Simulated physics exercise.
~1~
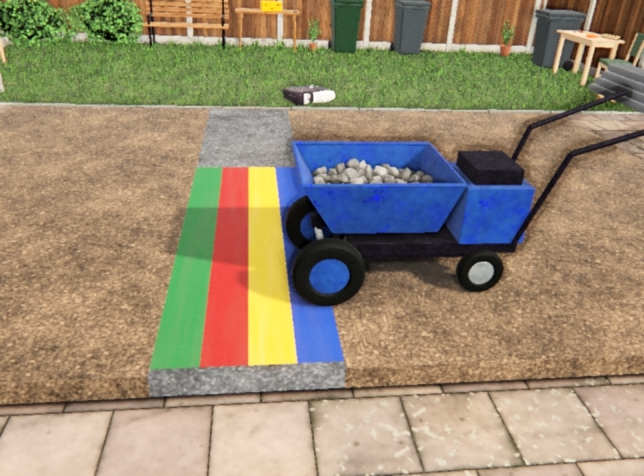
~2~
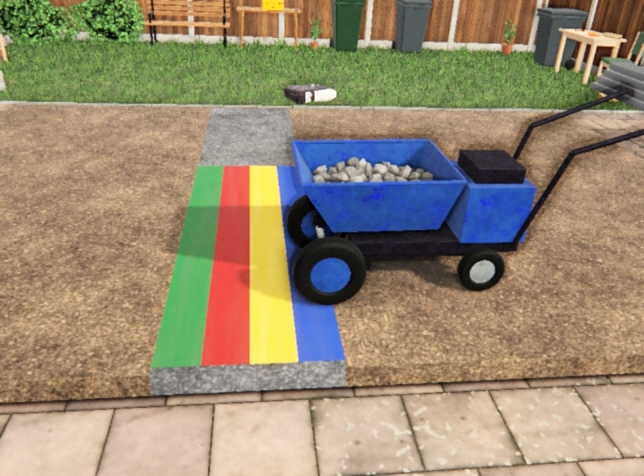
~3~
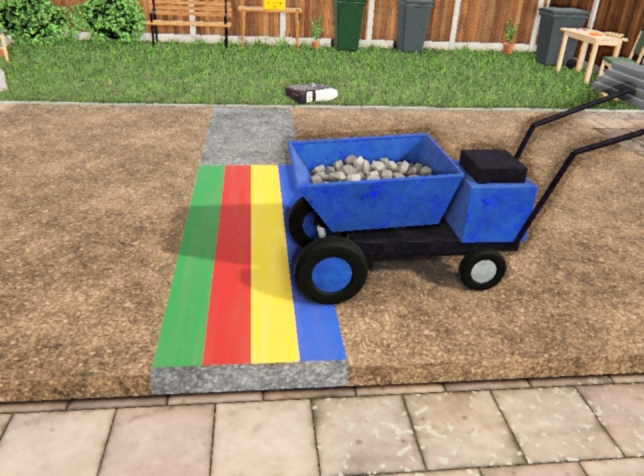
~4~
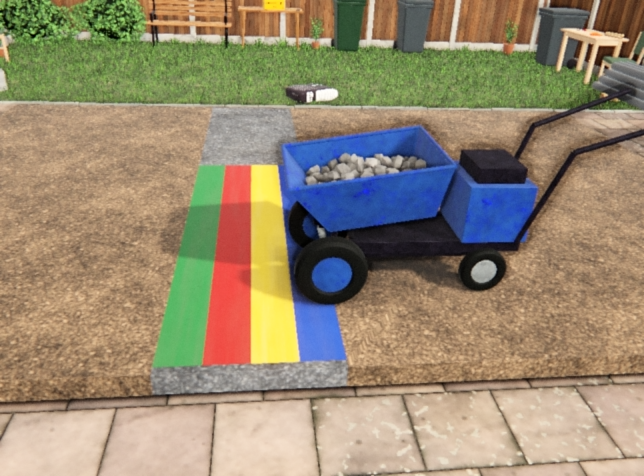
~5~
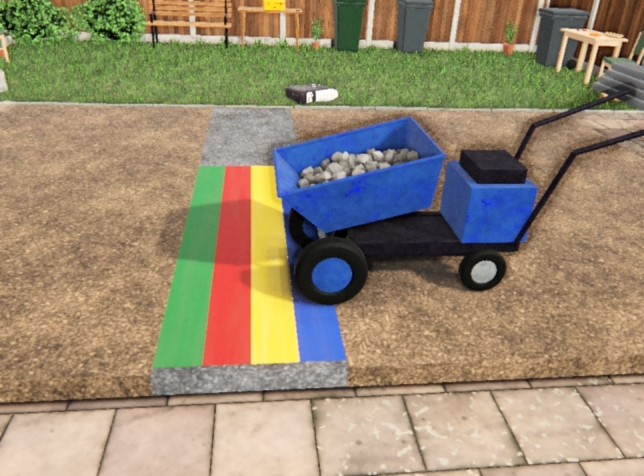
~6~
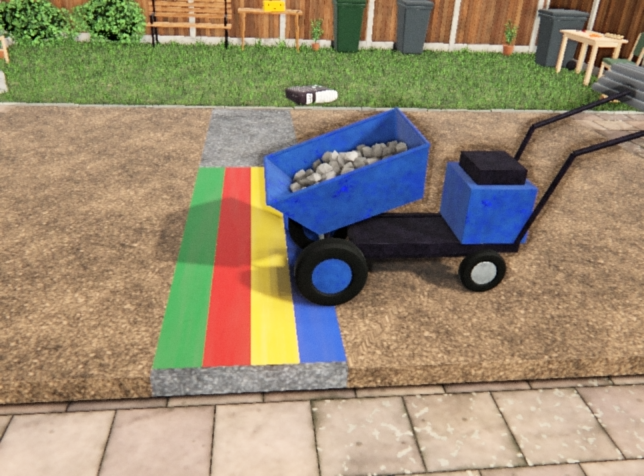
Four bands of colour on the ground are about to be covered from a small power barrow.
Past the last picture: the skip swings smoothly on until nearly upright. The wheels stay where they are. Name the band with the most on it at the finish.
The green one.
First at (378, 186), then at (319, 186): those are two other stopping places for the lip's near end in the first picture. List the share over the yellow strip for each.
About 40 %, then 0 %.
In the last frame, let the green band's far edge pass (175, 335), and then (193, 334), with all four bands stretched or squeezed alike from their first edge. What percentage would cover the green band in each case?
Near 40 and 30 in a hundred.
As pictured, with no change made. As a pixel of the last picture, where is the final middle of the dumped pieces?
The centre comes to rest near (196, 277).
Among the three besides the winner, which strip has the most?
Red.
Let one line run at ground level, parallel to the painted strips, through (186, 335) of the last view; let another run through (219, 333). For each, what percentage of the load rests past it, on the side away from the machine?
Roughly 40 per cent, then roughly 70 per cent.
Just after the last frame, skip tipped steeply; every one in the skip.
A moment on, skip tipped right over; the larger part in the skip; about a tenth over the red strip; about a tenth over the green strip.
Further on, skip tipped right over; roughly a third in the skip; about a tenth over the red strip; roughly a third over the green strip; about a tenth off the paint.
When it is over, skip tipped right over; roughly a quarter in the skip; not one over the blue strip; not one over the yellow strip; roughly a quarter over the red strip; roughly a third over the green strip; roughly a quarter off the paint.
